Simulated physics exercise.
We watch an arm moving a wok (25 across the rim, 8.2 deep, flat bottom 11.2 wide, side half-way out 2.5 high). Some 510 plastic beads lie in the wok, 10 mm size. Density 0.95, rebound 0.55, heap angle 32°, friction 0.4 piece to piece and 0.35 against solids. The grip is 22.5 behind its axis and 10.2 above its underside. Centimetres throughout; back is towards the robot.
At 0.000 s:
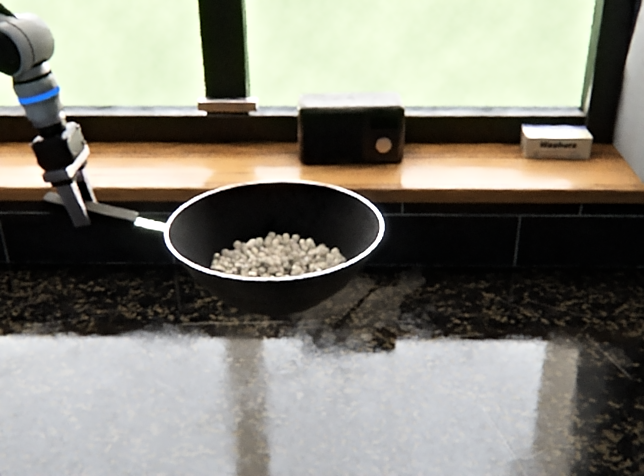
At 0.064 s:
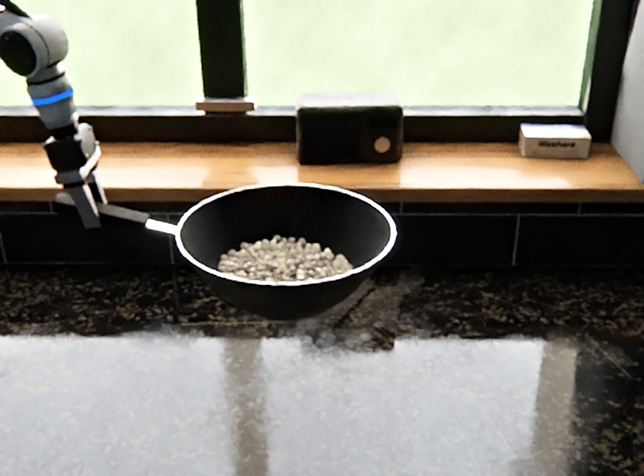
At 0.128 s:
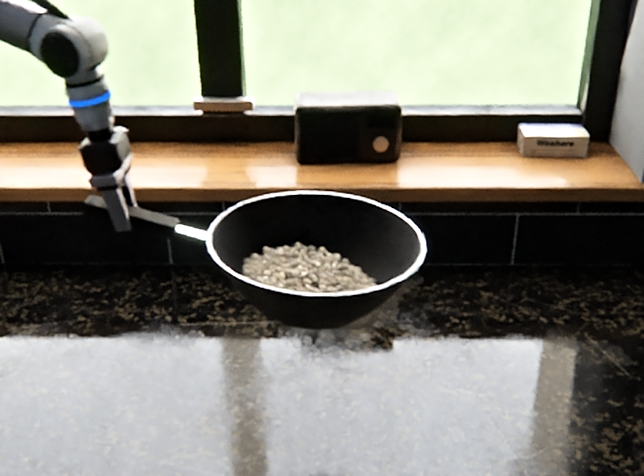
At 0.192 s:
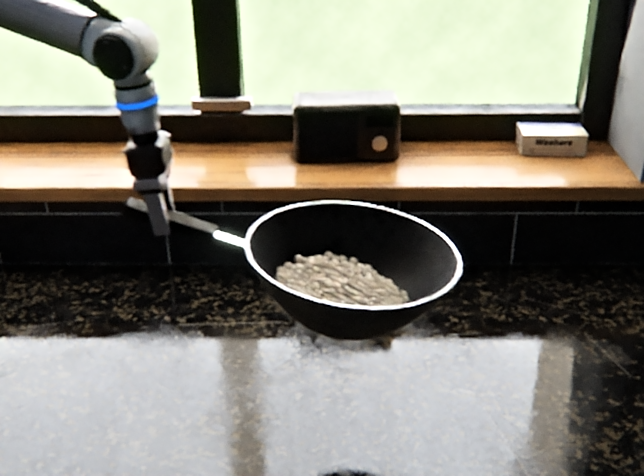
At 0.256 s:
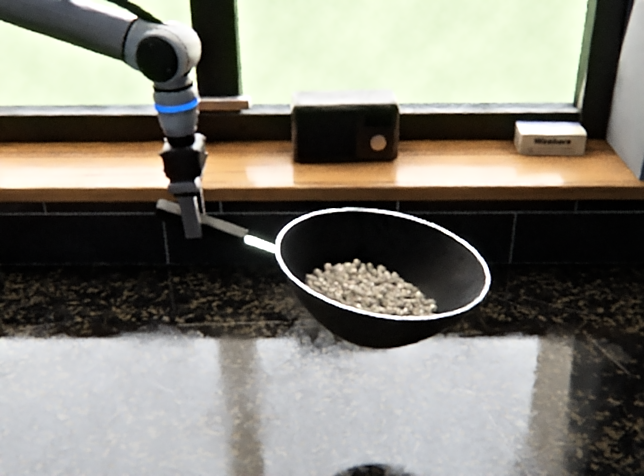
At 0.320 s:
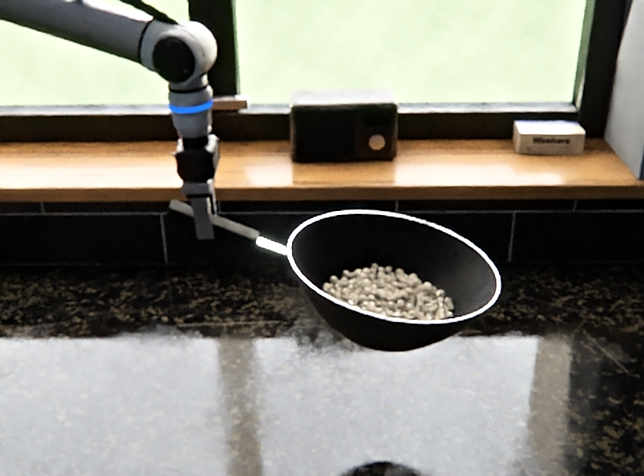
On a dark speckled counter beneath a bright window, a grey robotic arm holds a black wok of pale beads by its handle and carries it rightward and slightly downward, gradually tilting its right side lower.
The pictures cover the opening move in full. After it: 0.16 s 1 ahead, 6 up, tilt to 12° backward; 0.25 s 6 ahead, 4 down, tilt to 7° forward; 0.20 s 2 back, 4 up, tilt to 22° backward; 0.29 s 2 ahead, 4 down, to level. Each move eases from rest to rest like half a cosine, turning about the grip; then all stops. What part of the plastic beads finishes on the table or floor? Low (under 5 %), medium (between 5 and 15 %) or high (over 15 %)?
A low share, under 5 %, ends on the table or floor.
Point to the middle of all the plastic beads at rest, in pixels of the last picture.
Near (432, 269).
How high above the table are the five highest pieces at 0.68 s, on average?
About 37 cm.
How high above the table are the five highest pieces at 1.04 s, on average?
Roughly 42 cm.
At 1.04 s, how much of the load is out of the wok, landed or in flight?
Some 0 per cent.
After 0.68 s, tilted 5° forward, highest piece 37 above the table; 383 in the wok, 130 in flight or on a rim.
After 1.04 s, tilted 15° backward, highest piece 43 above the table; 512 in the wok, 1 in flight or on a rim.
After 1.42 s, level, highest piece 25 above the table; 508 in the wok, 5 in flight or on a rim.
After 2.47 s, level, highest piece 25 above the table; 508 in the wok, 5 on the table or floor.
In the end, 508 in the wok, 5 on the table or floor. That is 1 % on the table or floor.
